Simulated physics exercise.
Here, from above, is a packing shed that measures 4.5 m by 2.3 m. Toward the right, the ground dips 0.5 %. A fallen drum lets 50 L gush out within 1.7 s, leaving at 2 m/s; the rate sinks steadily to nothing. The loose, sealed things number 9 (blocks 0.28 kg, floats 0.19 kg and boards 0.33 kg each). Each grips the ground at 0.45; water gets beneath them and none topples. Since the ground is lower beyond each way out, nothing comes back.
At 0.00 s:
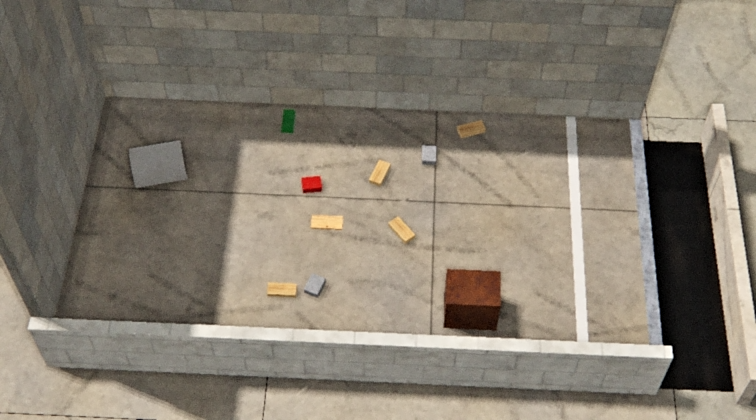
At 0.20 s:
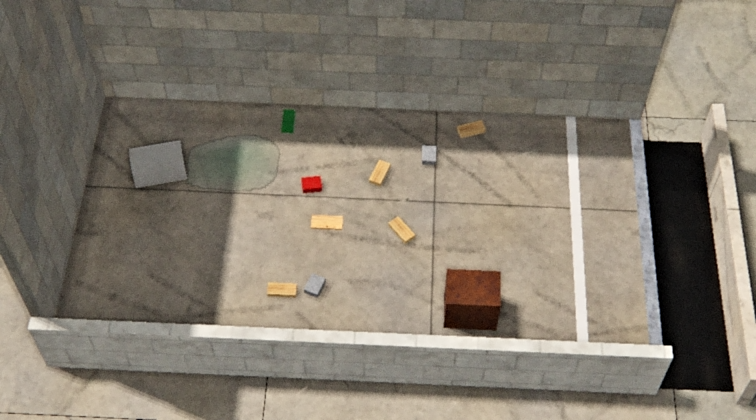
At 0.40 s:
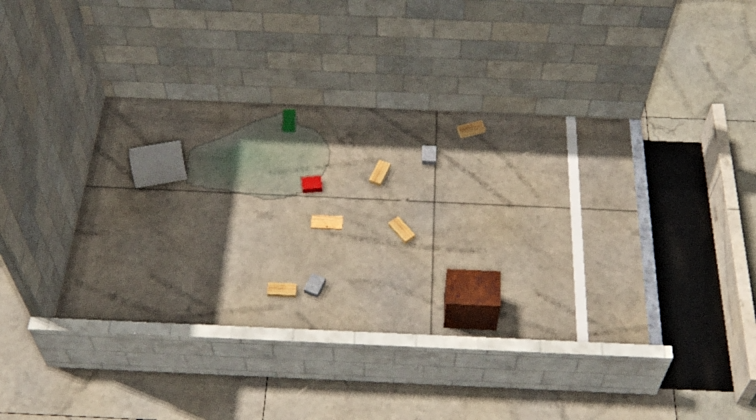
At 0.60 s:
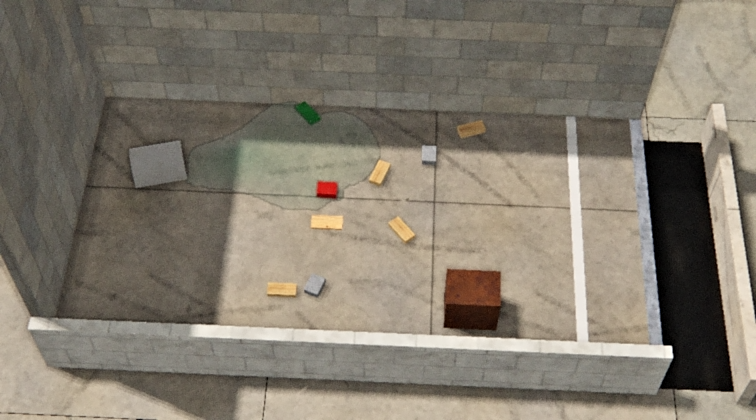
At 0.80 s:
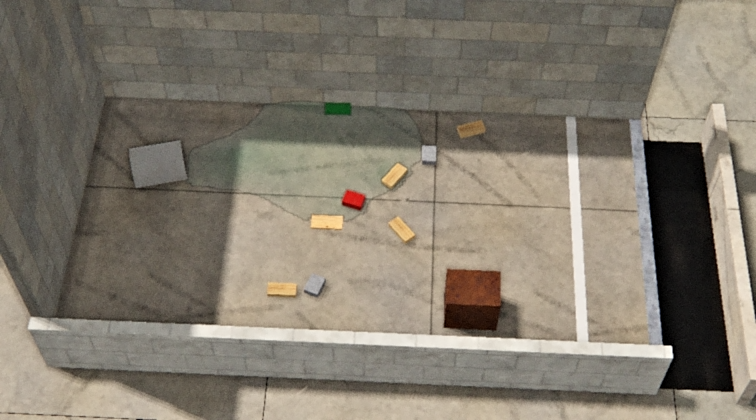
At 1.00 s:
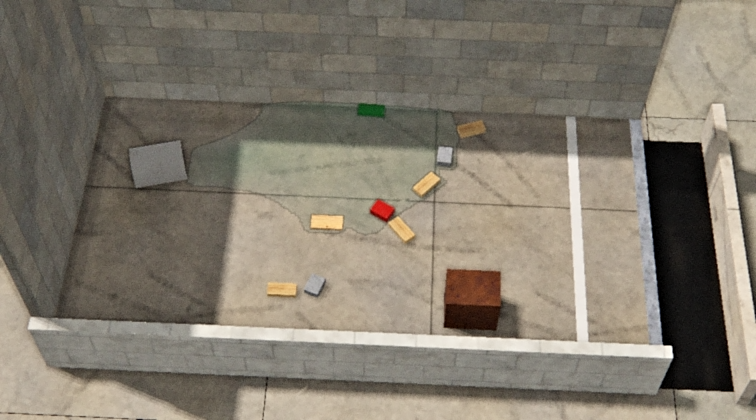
A walled concrete yard with block walls, a white stripe and a dark trench at the right, is seen from high above by a still camera. A grey slab lies at the left, a reddish-brown box at the lower right, and small green, red, tan and grey blocks between. Clear, greenish water spreads rightward from beside the slab, shifting the green and red blocks right, then nudging a tan and a grey one.
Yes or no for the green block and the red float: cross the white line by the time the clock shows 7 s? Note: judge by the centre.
Green block makes it across; red float comes up short.
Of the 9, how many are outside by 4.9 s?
I make it 3.
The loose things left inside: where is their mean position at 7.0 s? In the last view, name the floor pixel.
About (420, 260).
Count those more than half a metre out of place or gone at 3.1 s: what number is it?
By that time the total stands at 5.
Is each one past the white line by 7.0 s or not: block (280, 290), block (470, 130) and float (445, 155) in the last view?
Taking them one by one, I'd say it stays back, it gets across and it gets across.
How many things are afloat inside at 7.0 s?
Of them, 0.
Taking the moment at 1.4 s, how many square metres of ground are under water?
Some 2.5 m2.
After 1.4 s the green block is near (445, 116), 1.3 m from its start, afloat; the red float is near (425, 211), 1.0 m from its start, afloat; 0 of 9 are over the mark; 3 afloat.
After 3.1 s the green block has gone out; the red float is near (562, 239), 2.1 m from its start, afloat; 4 of 9 are over the mark; 1 afloat.
After 4.9 s the green block has gone out; the red float is near (561, 256), 2.1 m from its start, aground; 4 of 9 are over the mark; 0 afloat.
After 7.0 s the green block has gone out; the red float is near (561, 256), 2.1 m from its start, aground; 4 of 9 are over the mark; 0 afloat.
